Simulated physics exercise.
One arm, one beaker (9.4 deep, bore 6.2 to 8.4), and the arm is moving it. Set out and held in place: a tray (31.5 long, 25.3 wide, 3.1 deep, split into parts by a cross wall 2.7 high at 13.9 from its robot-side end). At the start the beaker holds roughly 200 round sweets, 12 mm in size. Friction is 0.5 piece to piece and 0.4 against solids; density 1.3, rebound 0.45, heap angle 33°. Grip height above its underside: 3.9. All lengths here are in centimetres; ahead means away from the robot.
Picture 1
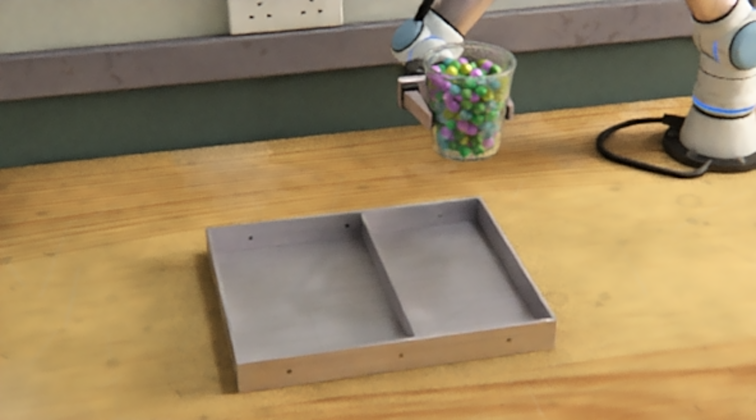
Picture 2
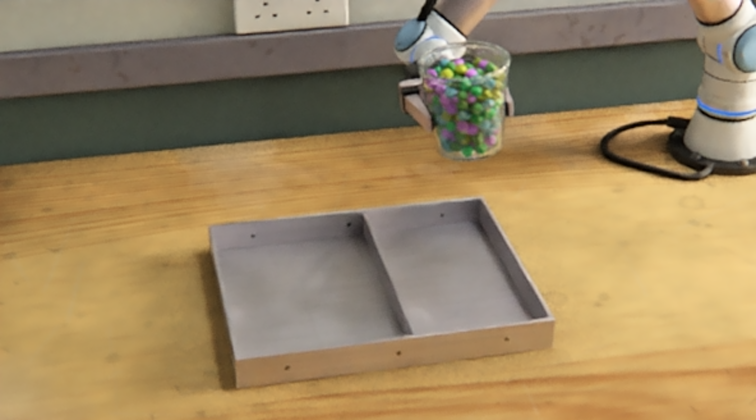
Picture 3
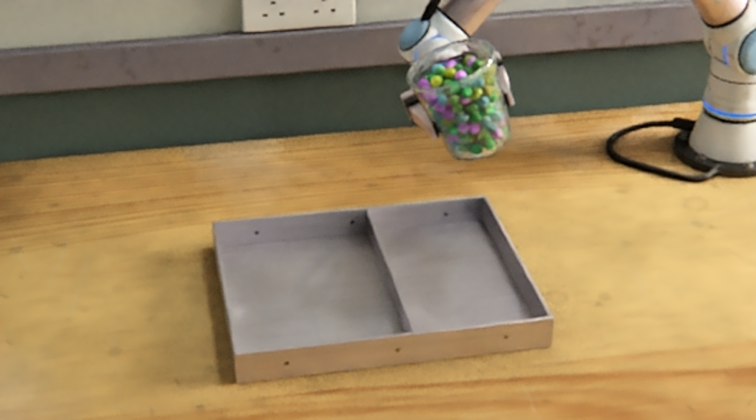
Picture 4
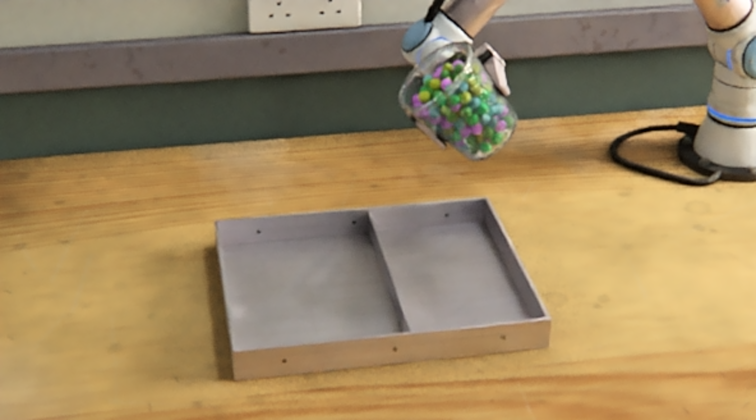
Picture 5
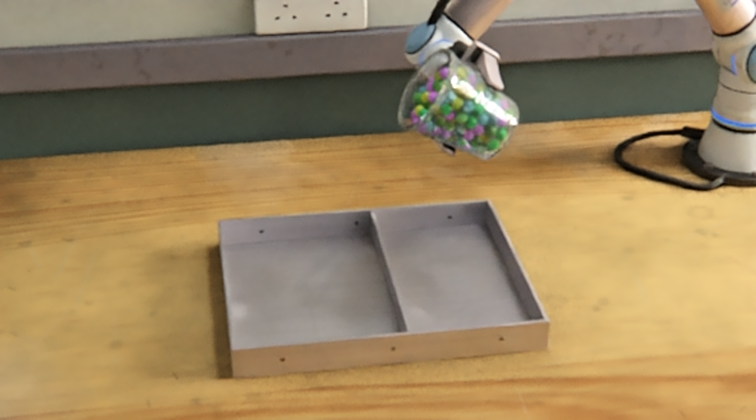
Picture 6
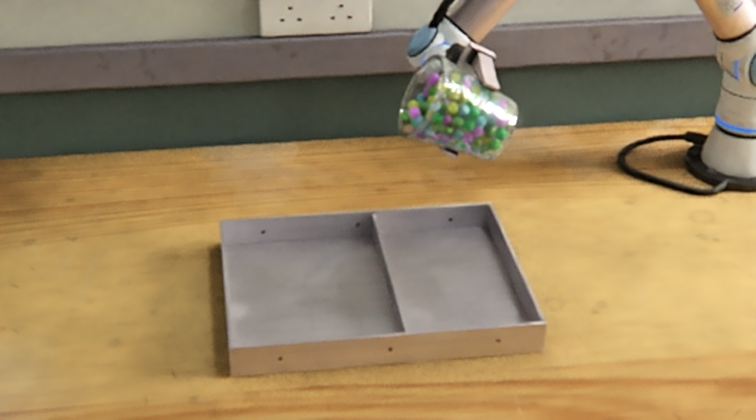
A robot arm tilts a clear beaker of colourful round sweets above a divided tray.
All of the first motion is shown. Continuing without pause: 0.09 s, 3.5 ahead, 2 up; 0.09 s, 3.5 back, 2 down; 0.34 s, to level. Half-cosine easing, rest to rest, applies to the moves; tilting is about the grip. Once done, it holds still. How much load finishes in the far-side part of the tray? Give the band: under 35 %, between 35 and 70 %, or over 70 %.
Band: Between 35 and 70 %.
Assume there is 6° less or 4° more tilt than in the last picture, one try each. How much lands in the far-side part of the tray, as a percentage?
They would come to near 50 and 70 per cent.
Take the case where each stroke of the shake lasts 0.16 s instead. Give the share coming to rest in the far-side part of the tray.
Roughly 15 in a hundred.
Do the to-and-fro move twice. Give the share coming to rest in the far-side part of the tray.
Roughly 70 percent.
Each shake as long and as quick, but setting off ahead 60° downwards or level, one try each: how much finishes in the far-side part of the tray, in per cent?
I'd say close to 10 percent for the first and close to 35 percent for the second.
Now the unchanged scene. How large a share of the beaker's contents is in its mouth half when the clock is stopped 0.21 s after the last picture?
My estimate is near 90 per cent.
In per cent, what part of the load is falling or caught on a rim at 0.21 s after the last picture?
Logged share: Close to 51 per cent.
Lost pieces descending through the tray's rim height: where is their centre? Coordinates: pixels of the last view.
Near (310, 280).
Then, 0.21 s later, tilted 61° forward, highest piece 24 above the table; 96 in the beaker, 99 in flight or on a rim.
Then, 0.42 s later, tilted 13° forward, highest piece 24 above the table; 121 in the far-side part, 70 in the beaker, 1 in the robot-side part, 3 in flight or on a rim.
Then, 0.72 s later, level, highest piece 23 above the table; 122 in the far-side part, 70 in the beaker, 2 on the table or floor, 1 in the robot-side part.
Then, 1.77 s later, level, highest piece 23 above the table; 122 in the far-side part, 70 in the beaker, 2 on the table or floor, 1 in the robot-side part.
At rest, 122 in the far-side part, 70 in the beaker, 2 on the table or floor, 1 in the robot-side part. That is 63 % in the far-side part of the tray.
